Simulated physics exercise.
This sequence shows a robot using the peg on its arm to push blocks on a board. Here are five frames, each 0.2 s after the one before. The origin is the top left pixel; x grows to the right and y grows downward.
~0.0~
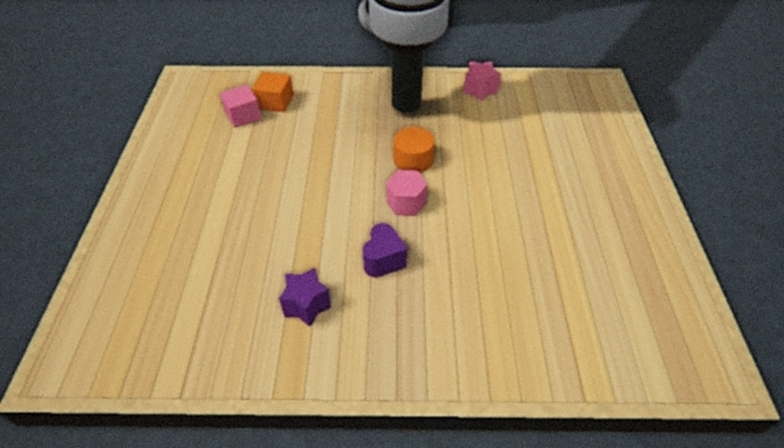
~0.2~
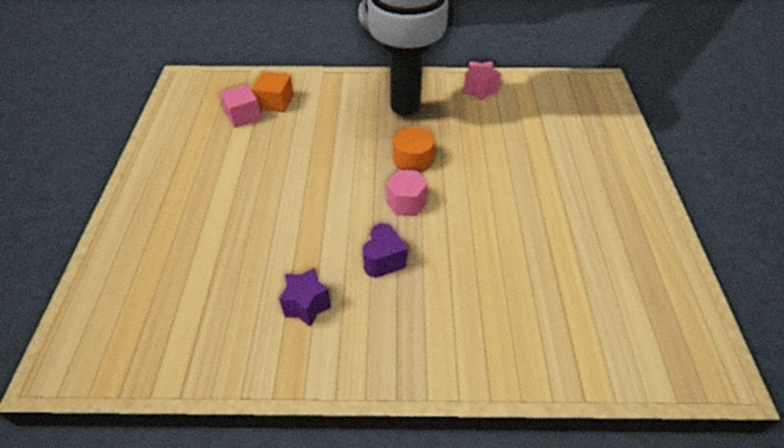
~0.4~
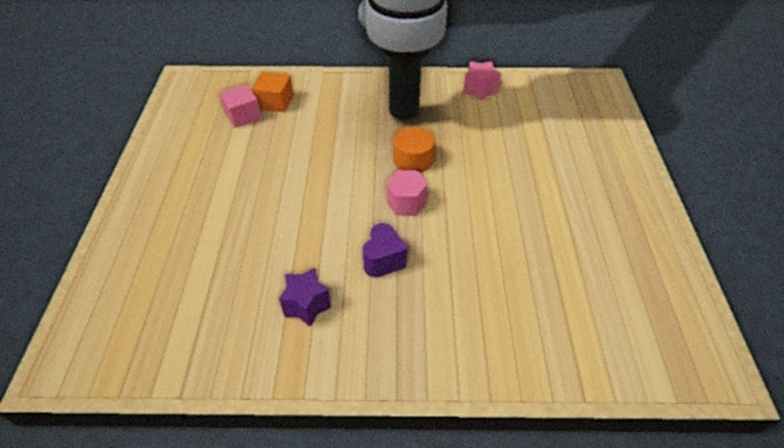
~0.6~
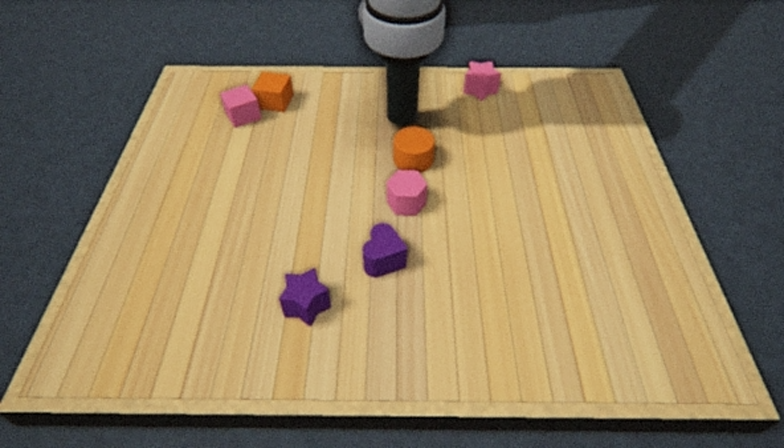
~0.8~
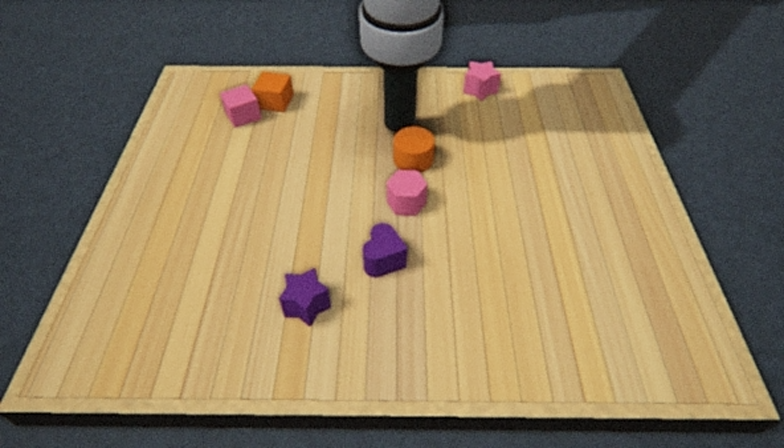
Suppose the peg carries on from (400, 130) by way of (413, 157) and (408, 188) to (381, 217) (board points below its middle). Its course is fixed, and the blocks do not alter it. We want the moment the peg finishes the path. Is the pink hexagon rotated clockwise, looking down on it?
Yes, that is what happens.
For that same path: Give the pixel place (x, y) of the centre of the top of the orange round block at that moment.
I expect it at (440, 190).
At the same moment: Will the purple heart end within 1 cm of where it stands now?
No, that is not what happens.
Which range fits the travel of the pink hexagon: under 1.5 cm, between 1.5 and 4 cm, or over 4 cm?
It gets moved over 4 cm.
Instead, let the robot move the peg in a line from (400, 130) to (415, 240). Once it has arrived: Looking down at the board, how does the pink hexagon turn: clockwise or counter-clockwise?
Short answer: Clockwise.
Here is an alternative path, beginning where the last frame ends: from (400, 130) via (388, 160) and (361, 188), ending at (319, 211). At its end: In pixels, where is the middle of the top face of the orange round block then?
Final place: (419, 156).
What follows on the original path. One third of the way, peg (414, 151); pink hexagon (406, 188), turned 20° clockwise; orange round block (425, 163).
Two thirds of the way, peg (407, 182); pink hexagon (401, 201), turned 55° clockwise; orange round block (439, 188).
At the end, peg (381, 210); purple heart (378, 258); pink hexagon (393, 226), turned 20° clockwise; orange round block (440, 190).
